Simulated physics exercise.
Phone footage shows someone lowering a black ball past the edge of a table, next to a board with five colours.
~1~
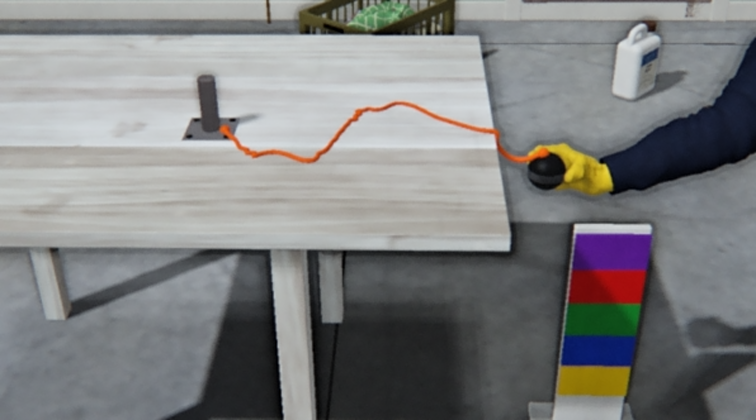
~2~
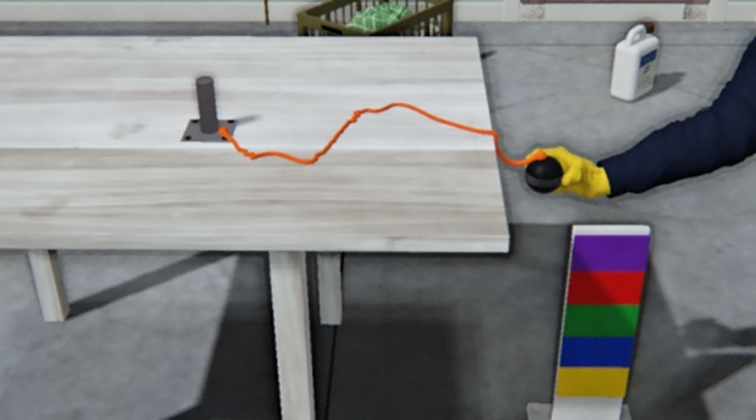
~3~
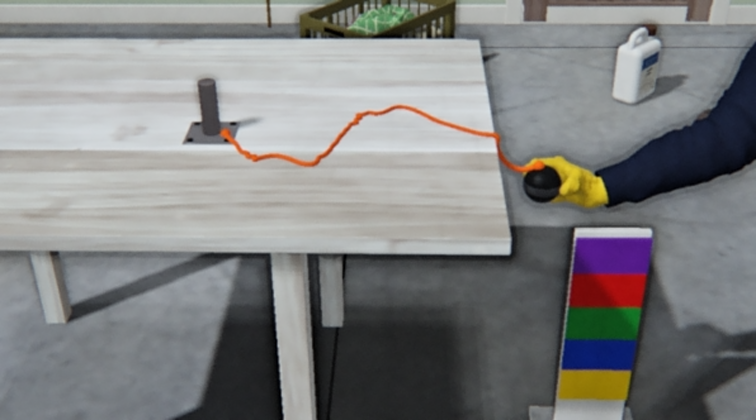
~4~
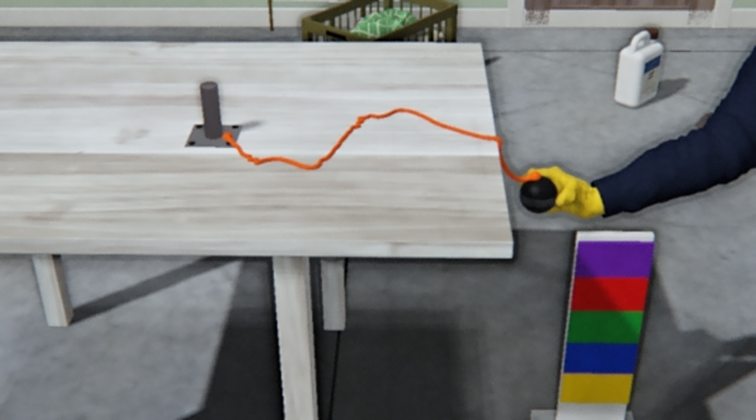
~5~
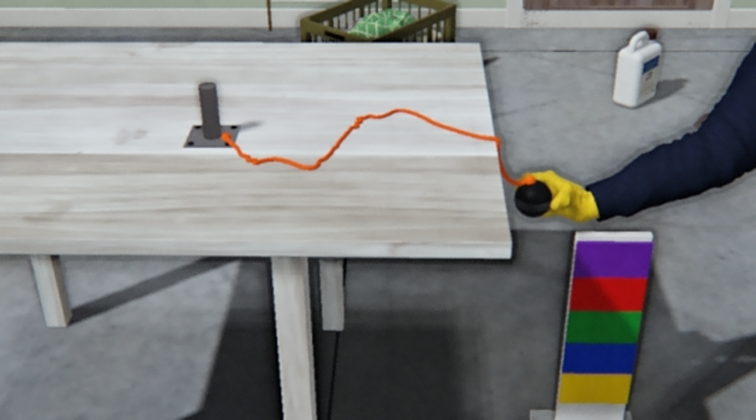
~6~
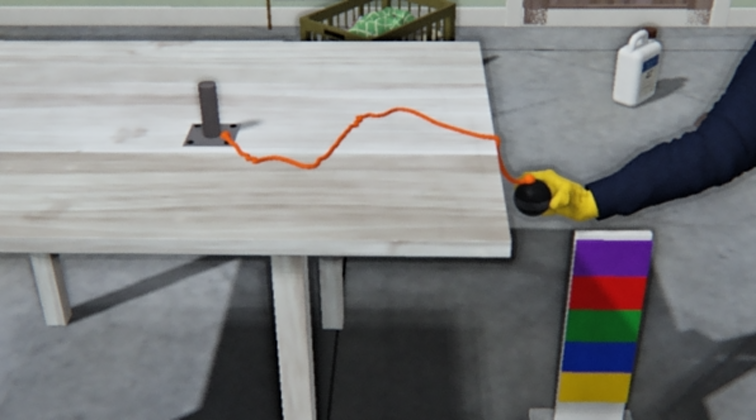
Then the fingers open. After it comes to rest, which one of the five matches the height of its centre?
The one that matches is blue.
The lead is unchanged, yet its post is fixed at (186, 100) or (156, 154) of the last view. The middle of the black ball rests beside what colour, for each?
For the first try, green; for the second, green.
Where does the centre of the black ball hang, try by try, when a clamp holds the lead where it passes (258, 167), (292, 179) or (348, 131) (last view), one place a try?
It ends up near (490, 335) the first time, (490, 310) the second and (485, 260) the third.
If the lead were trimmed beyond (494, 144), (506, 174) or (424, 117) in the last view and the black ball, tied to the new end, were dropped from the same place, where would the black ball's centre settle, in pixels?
In order, it ends up near (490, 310), (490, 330) and (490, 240).
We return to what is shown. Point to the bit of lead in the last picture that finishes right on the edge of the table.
Look close to (357, 118) - that's the one.
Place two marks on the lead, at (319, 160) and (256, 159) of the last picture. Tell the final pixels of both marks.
End positions: About (392, 141) and about (307, 138).
A little later, ball near (482, 343); level with blue.
Next, ball near (489, 358); level with blue.
When it is over, ball near (483, 358); level with blue. Its middle rests at the blue band.
